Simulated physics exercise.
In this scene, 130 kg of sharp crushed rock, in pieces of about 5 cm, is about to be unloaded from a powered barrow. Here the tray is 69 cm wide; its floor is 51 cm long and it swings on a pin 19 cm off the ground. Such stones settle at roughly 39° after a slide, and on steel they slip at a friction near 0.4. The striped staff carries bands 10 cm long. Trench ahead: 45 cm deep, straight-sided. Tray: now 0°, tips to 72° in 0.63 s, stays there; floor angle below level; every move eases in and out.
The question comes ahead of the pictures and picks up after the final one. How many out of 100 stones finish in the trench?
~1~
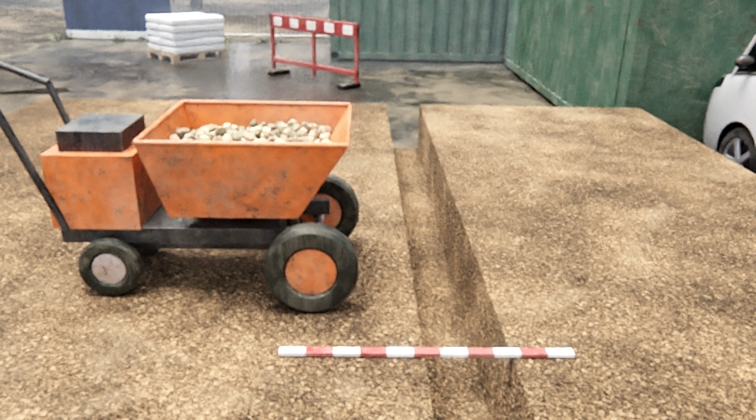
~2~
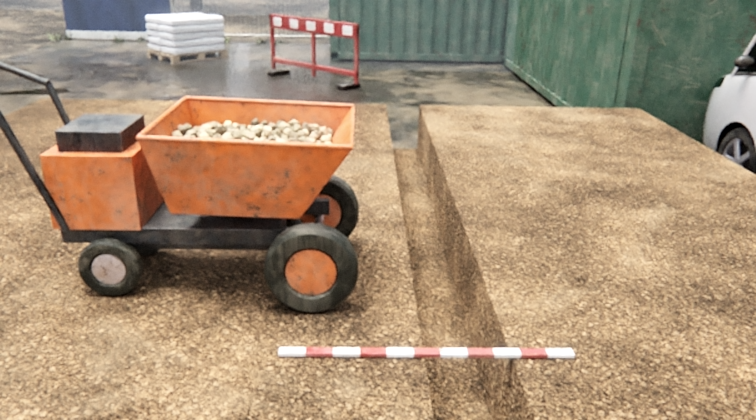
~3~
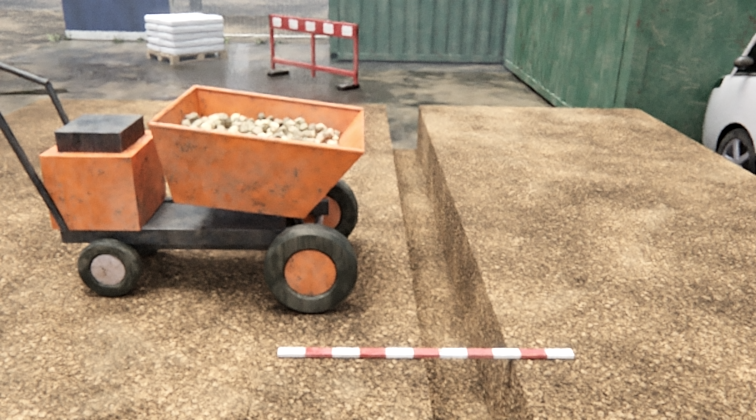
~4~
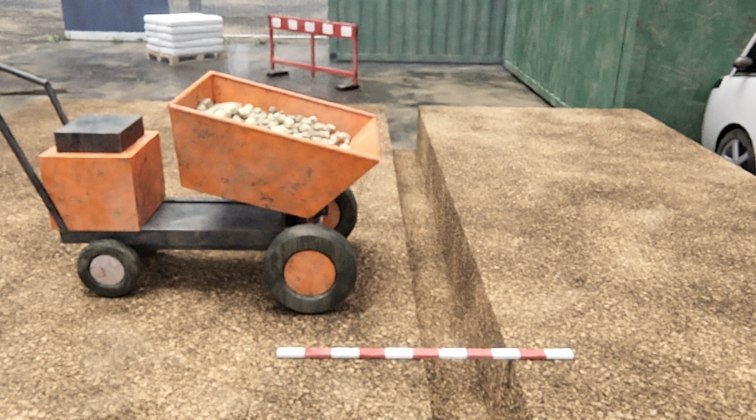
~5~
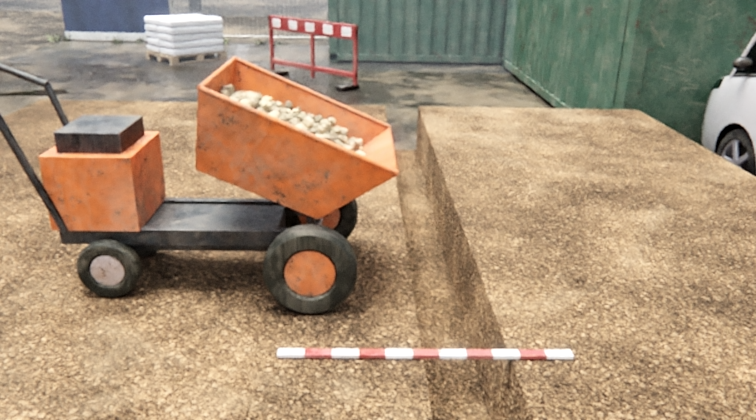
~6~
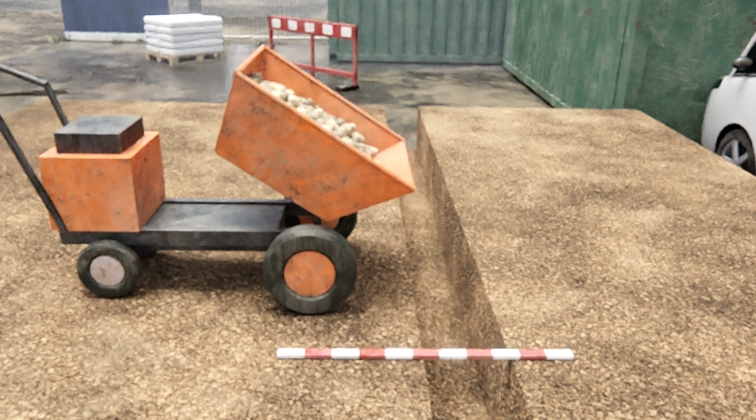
About 41 of them.
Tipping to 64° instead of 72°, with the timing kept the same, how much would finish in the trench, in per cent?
Roughly 25% would end there.
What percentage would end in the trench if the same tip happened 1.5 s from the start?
My guess is near 55 percent.
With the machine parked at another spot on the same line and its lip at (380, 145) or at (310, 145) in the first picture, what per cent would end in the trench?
Some 20 and some 65 per cent, in that order.
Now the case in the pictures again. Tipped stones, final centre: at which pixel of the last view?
(472, 335).
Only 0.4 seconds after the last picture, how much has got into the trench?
Something like 15 in a hundred.
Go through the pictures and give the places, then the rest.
Lip at (347, 146), floor tilted 0°, highest stones at (281, 129), in the first frame.
Lip at (351, 148), floor tilted 2°, highest stones at (254, 128), in the second frame.
The tray is at 7°, its lip at (363, 152); the top of the load is at (217, 122), in the third frame.
The tray is at 14°, its lip at (379, 161); the top of the load is at (223, 110), in the fourth frame.
Lip at (398, 173), floor tilted 23°, highest stones at (234, 96), in the fifth frame.
The tray is at 33°, its lip at (415, 190); the top of the load is at (259, 85), in the sixth frame.
Then, 0.2 s after the last picture the floor is at 60°, 100 % in the tray; the foremost stones are at (419, 206).
Then, 0.4 s after the last picture the floor is at 72°, 81 % in the tray, 13 % in the trench, 6 % past the trench; the foremost stones are at (514, 281).
Then, 0.8 s after the last picture the floor is at 72°, 36 % in the tray, 27 % in the trench, 37 % past the trench; the foremost stones are at (653, 270).
Then, 2.7 s after the last picture the floor is at 72°, 23 % in the tray, 41 % in the trench, 37 % past the trench; the foremost stones are past the picture's edge.
